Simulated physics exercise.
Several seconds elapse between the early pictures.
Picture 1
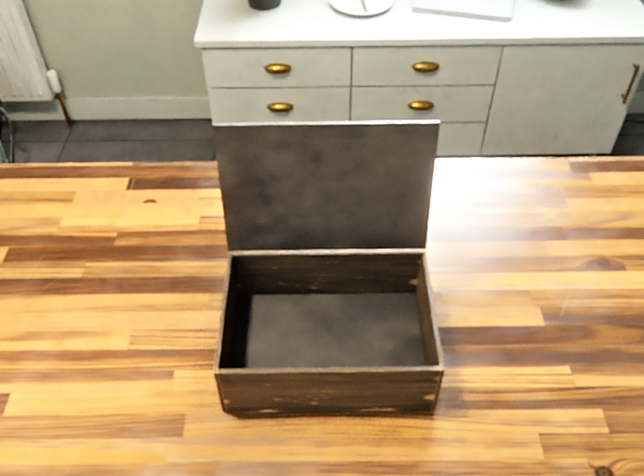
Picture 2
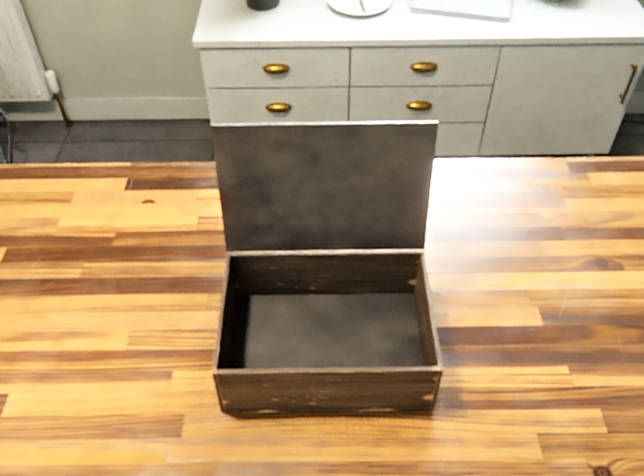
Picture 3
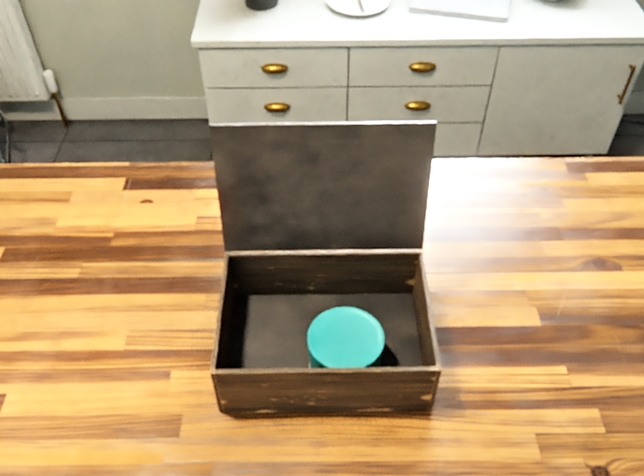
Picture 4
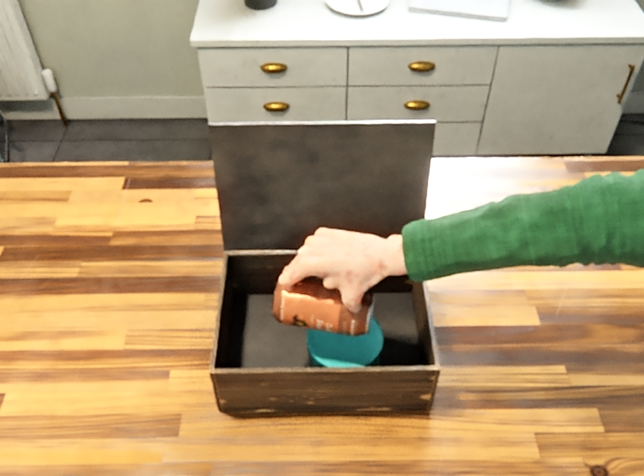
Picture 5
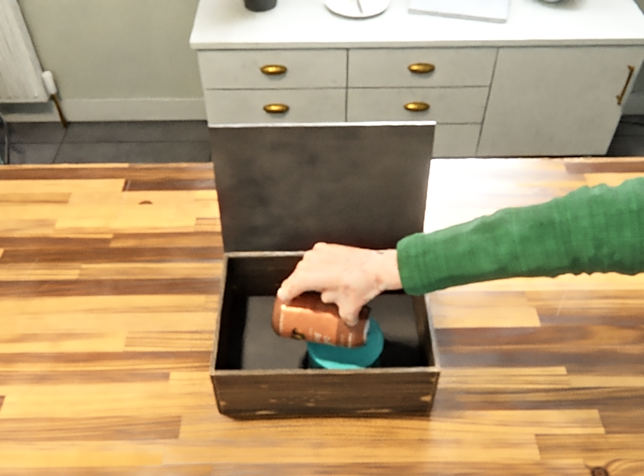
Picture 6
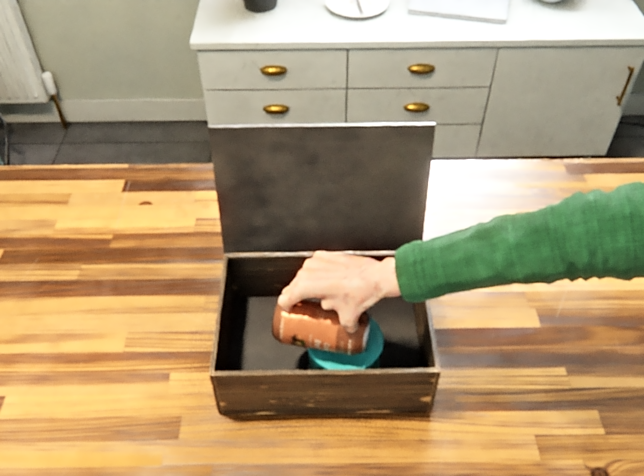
A hand in a green sleeve, reaching in from the right, lowers an orange can on its side into an open dark wooden box, beside and partly over a turquoise tub that appears there earlier. The box, lid raised, sits on a striped wooden counter seen from above and in front. Behind stand pale drawers with brass handles, while the view stays almost still.
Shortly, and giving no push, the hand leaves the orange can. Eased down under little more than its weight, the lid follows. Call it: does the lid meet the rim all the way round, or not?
It does not meet the rim all the way round.
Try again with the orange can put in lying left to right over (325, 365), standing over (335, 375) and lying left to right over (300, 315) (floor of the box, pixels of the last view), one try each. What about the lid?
In the first case it will not close; in the second case it is held up; in the third case it closes.
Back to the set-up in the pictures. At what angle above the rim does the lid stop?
Close to 16 degrees.
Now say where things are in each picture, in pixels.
The last thing is not in view yet, in the first frame.
The last thing is not in view yet, in the second frame.
The last thing is not in view yet; turquoise tub (345, 352), in the third frame.
On its way; orange can (324, 306), in the fourth frame.
On its way; orange can (321, 319), in the fifth frame.
In place under the hand; orange can (321, 326), in the sixth frame.
Then, 1.20 s past the last view, lid starting down.
Then, 1.60 s past the last view, lid 58° above the rim.
Then, 1.90 s past the last view, lid 31° above the rim.
Finally, lid 16° above the rim; both still in place. Final places as the last picture's camera would see them, orange can near (320, 328).
